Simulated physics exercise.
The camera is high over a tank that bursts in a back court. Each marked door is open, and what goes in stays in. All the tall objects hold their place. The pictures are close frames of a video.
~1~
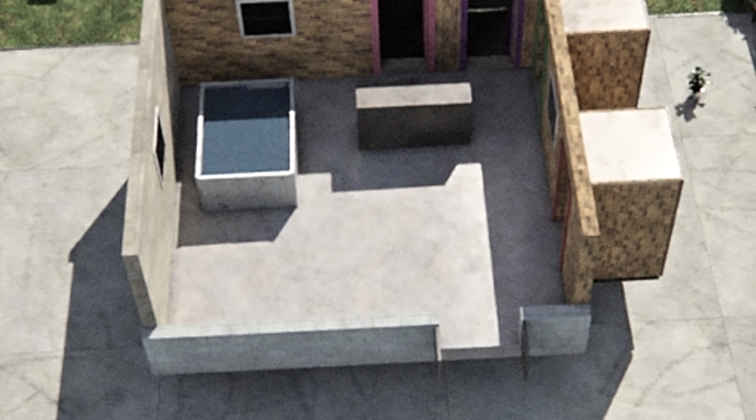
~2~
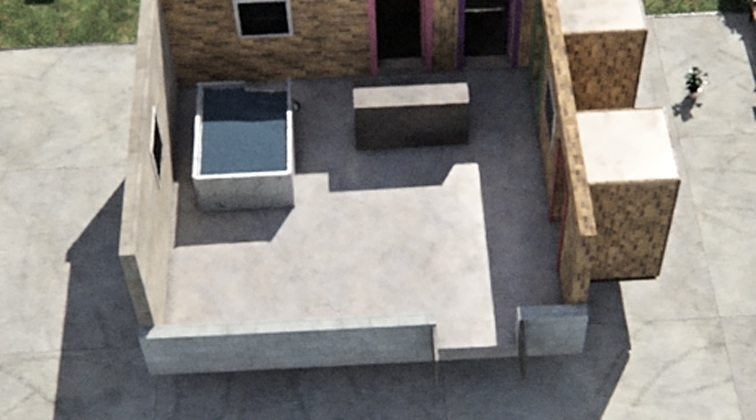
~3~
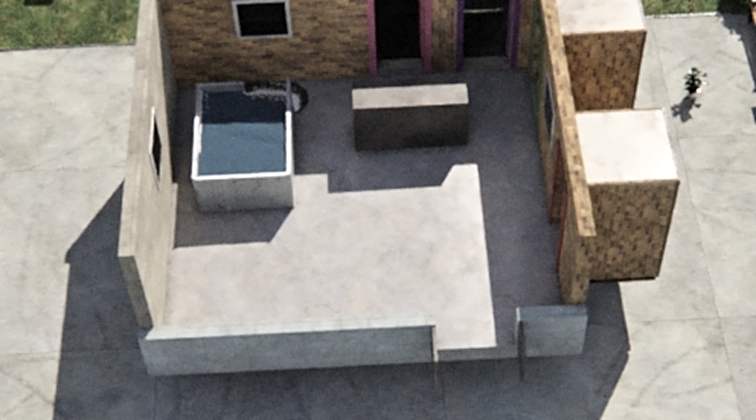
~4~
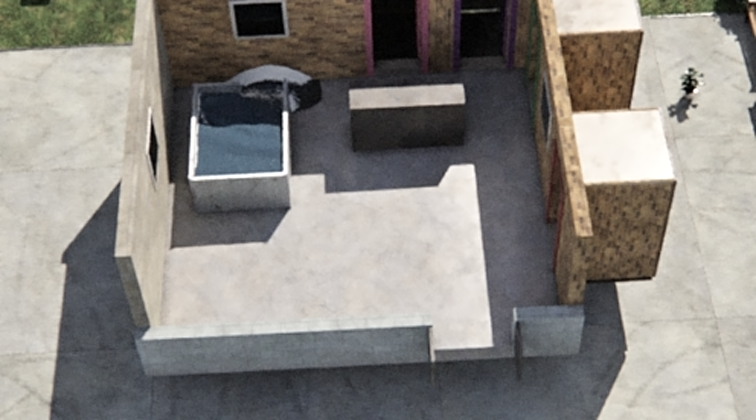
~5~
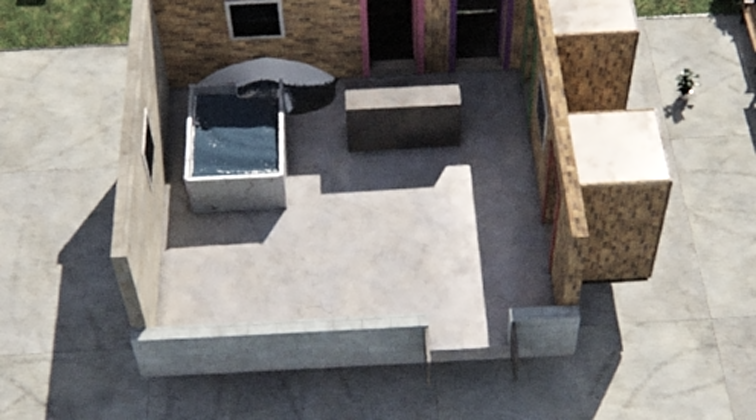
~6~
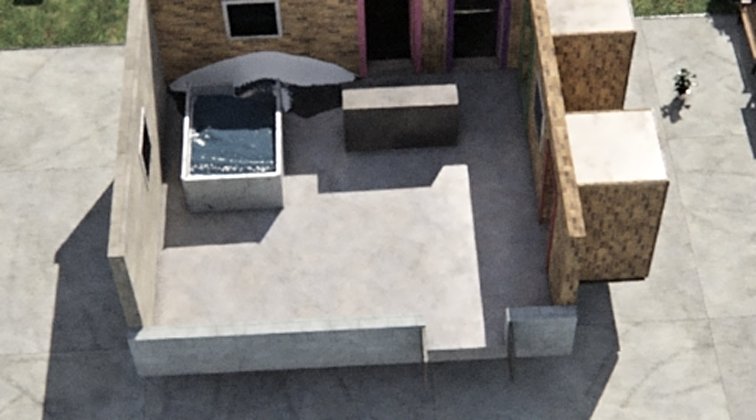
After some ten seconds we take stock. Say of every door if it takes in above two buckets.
The green door takes more than that; the purple door takes more than that; the red door stays under that; the pink door stays under that.
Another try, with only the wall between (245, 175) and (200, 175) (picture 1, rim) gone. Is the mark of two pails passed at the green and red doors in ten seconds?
The green one takes less, the red one goes over.
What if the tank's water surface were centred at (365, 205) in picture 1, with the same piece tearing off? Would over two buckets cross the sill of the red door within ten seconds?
In short: The red one lets more in.
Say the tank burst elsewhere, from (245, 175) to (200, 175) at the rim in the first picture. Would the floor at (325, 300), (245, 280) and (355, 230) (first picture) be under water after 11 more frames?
In turn: Covered, wet, free of water.
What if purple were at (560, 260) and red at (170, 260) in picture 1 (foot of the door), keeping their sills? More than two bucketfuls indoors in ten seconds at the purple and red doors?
Then: The purple door is under; the red door passes that mark.
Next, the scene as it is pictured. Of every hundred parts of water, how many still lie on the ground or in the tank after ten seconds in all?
Close to 84 %.
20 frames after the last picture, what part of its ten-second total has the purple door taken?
Some 15 per cent.
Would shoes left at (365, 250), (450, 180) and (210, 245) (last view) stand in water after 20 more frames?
As listed: No water, not flooded, covered.
A moment on, water covers 20 % of the floor; the green door not reached, the purple door wet at the sill, nothing in, the red door not reached, the pink door wet at the sill, nothing in.
Next, water covers 30 % of the floor; the green door under two buckets in, the purple door wet at the sill, nothing in, the red door not reached, the pink door wet at the sill, nothing in.
Then, water covers 45 % of the floor; the green door far over two buckets in, the purple door under two buckets in, the red door wet at the sill, nothing in, the pink door wet at the sill, nothing in.
Later, water covers 80 % of the floor; the green door far over two buckets in, the purple door over two buckets in, the red door wet at the sill, nothing in, the pink door wet at the sill, nothing in.
In the end, water covers 95 % of the floor; the green door far over two buckets in, the purple door over two buckets in, the red door wet at the sill, nothing in, the pink door wet at the sill, nothing in.
